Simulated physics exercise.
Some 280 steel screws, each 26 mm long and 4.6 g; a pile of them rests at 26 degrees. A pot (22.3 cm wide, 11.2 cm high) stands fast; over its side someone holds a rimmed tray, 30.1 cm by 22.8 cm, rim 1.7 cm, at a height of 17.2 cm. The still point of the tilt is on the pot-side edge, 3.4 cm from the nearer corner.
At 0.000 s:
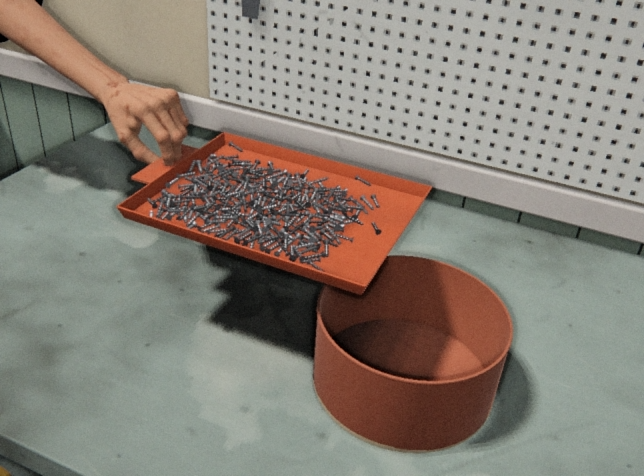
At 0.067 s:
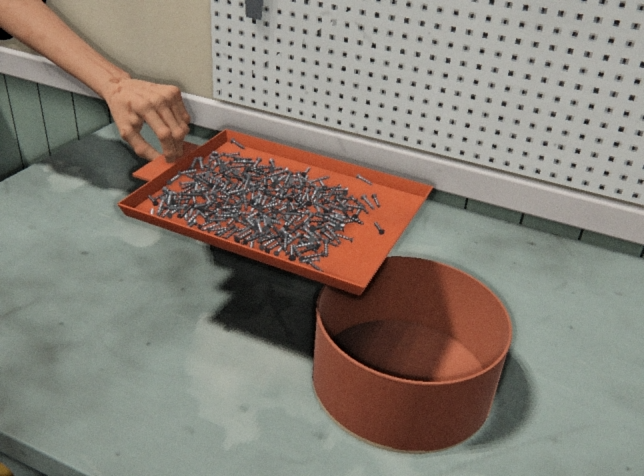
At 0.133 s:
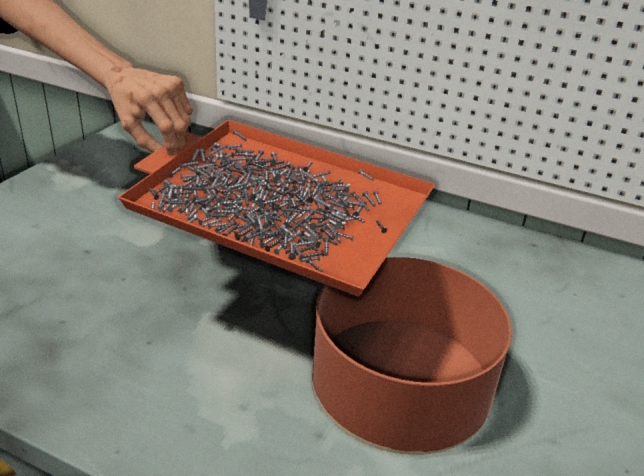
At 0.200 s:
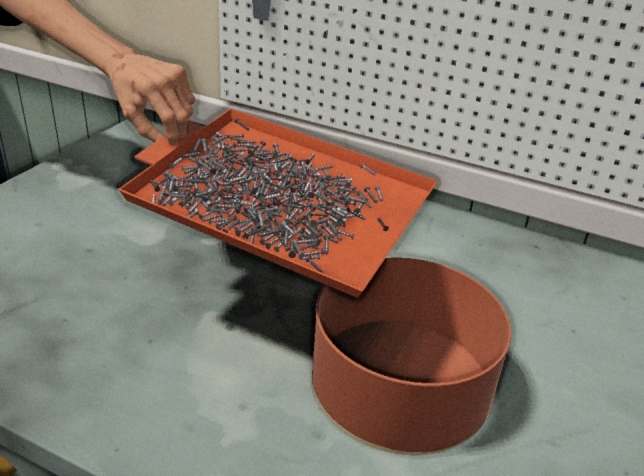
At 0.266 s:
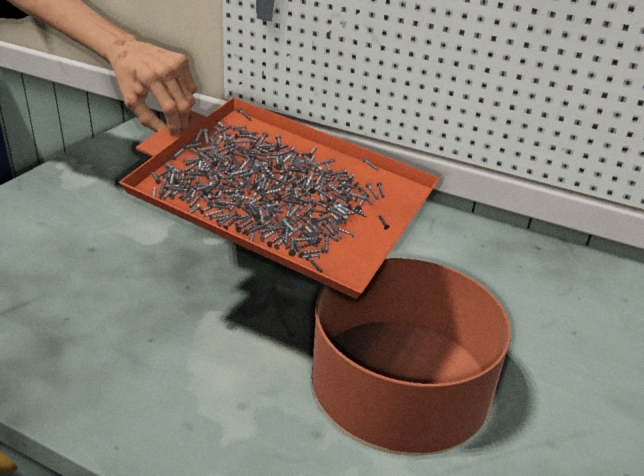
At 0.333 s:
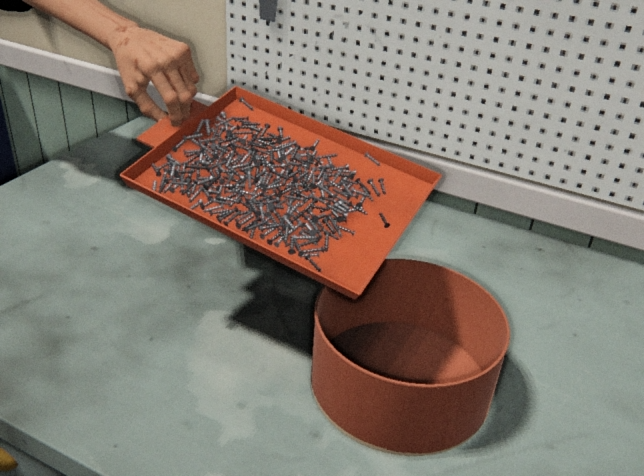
An orange rimmed tray scattered with small metal screws slowly tilts as a hand raises its left end, while its right edge stays low over the rim of a round reddish-brown pot standing on a green tabletop.
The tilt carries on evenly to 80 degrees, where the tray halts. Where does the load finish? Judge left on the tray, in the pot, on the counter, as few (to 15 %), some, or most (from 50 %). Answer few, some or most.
Left on the tray: Few; in the pot: Most; on the counter: Some.
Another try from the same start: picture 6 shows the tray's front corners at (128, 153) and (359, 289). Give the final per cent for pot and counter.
Pot 90, counter 10.
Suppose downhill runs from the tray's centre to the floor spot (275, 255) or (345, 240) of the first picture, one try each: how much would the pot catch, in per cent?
About 20 and 95 per cent.
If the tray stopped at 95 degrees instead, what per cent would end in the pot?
In that case some 60 per cent.
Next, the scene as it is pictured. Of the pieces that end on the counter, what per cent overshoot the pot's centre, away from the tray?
About 20 per cent.
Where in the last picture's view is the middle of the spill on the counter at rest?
Around (312, 454).
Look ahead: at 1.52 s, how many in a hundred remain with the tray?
Roughly 85 per cent.
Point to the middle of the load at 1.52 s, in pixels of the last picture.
Around (342, 263).
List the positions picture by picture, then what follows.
In the first picture, tray tilt 0 degrees, front corners at (123, 206) and (362, 282); middle of the pieces at (263, 206); pot at (414, 311).
In the second picture, tray tilt 1 degrees, front corners at (124, 203) and (361, 282); middle of the pieces at (263, 204).
In the third picture, tray tilt 3 degrees, front corners at (125, 196) and (360, 284), lowest corner right front; middle of the pieces at (264, 199).
In the fourth picture, tray tilt 6 degrees, front corners at (126, 189) and (359, 285), lowest corner right front; middle of the pieces at (265, 193).
In the fifth picture, tray tilt 9 degrees, front corners at (126, 181) and (359, 287), lowest corner right front; middle of the pieces at (267, 188).
In the sixth picture, tray tilt 12 degrees, front corners at (127, 174) and (357, 289), lowest corner right front; middle of the pieces at (268, 182); pot at (412, 315). The tray's pace is about 45 degrees a second.
After 1.04 s, tilt 44 degrees; the tray holds 100 %, the pot 0 %.
Then, at 1.52 s, tilt 65 degrees; the tray holds 85 %, the pot 0 %.
After 2.06 s, tilt 80 degrees; the tray holds 0 %, the pot 60 %.
In the end, at 3.0 s, tray 0 %, pot 60 %, counter 40 %.
